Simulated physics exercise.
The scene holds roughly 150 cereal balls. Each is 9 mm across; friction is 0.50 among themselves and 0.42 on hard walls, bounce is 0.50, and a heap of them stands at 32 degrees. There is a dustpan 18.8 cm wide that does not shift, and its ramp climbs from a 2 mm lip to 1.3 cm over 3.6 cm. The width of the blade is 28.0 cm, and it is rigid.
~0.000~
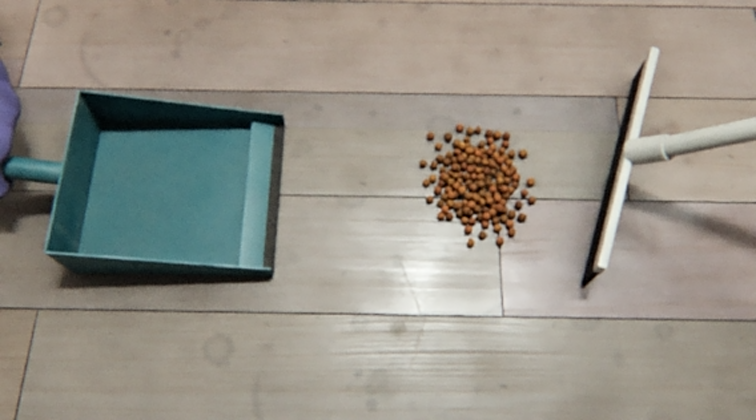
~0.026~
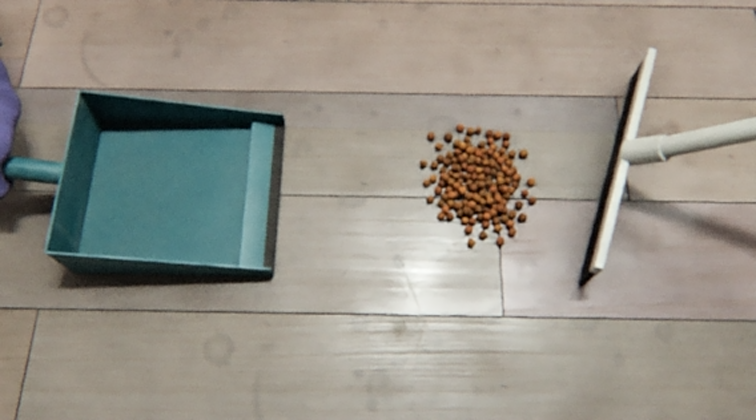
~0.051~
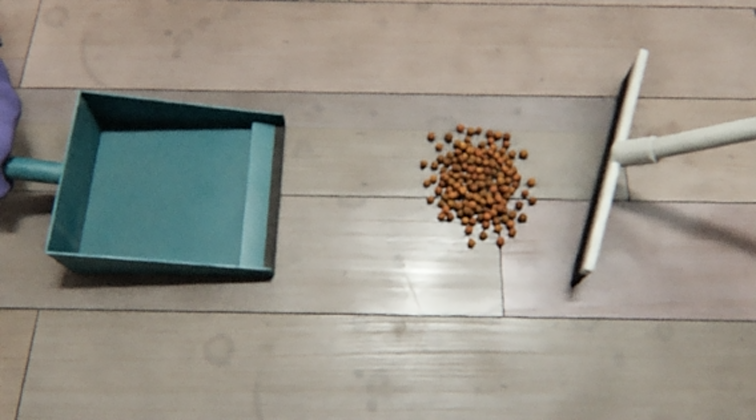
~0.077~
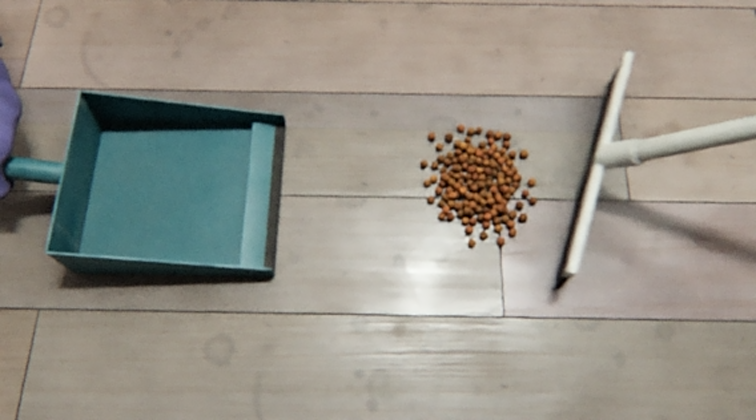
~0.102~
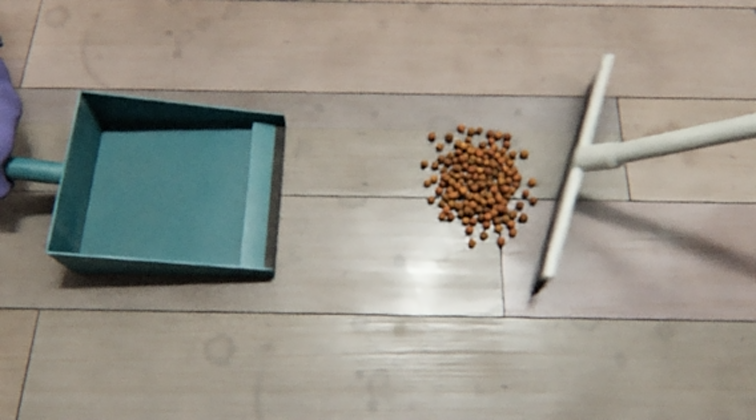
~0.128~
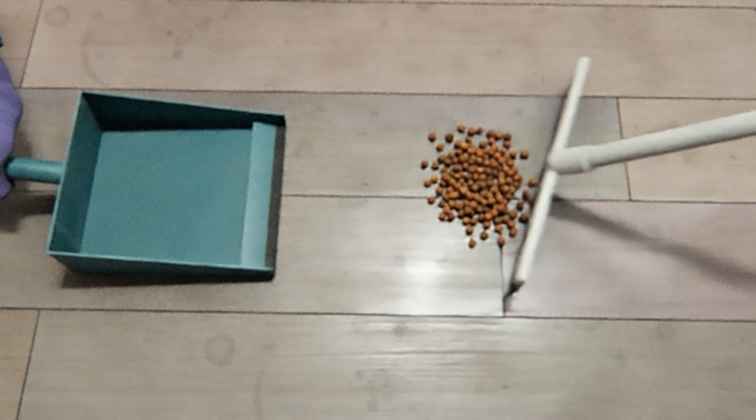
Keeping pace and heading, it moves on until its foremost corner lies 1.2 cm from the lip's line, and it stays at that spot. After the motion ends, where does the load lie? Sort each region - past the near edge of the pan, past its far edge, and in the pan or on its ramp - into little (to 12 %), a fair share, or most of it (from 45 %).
Past the pan's near side: Little, past the pan's far side: A fair share, in the pan or on its ramp: A fair share.
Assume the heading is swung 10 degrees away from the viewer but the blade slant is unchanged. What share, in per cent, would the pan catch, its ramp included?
Under that change, roughly 25 in a hundred.
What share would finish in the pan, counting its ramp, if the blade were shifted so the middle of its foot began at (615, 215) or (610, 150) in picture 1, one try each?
20 and 25 per cent, roughly.
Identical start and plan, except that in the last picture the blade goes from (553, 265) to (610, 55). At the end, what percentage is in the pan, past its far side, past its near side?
Per cent by place - pan 10, far side 30, near side 0.
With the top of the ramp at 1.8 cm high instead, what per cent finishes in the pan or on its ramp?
In that case roughly 20 percent.
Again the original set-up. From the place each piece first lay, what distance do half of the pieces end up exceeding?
Median shift: Approx. 24 cm.
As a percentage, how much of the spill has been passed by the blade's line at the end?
Roughly 0 per cent.
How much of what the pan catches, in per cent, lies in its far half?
About 80 percent of it.
After 0.25 s, middle of the blade 17 cm from the lip; 0 % over the lip, far side 10 %, near side 0 %.
After 0.34 s, middle of the blade 8 cm from the lip; 0 % over the lip, far side 20 %, near side 0 %.
After 0.56 s, middle of the blade 6 cm from the lip; 30 % over the lip, far side 25 %, near side 5 %.
In the end, at 1.1 s, near side 5 %, far side 25 %, pan 25 %, in front of the lip or behind the blade 45 %.
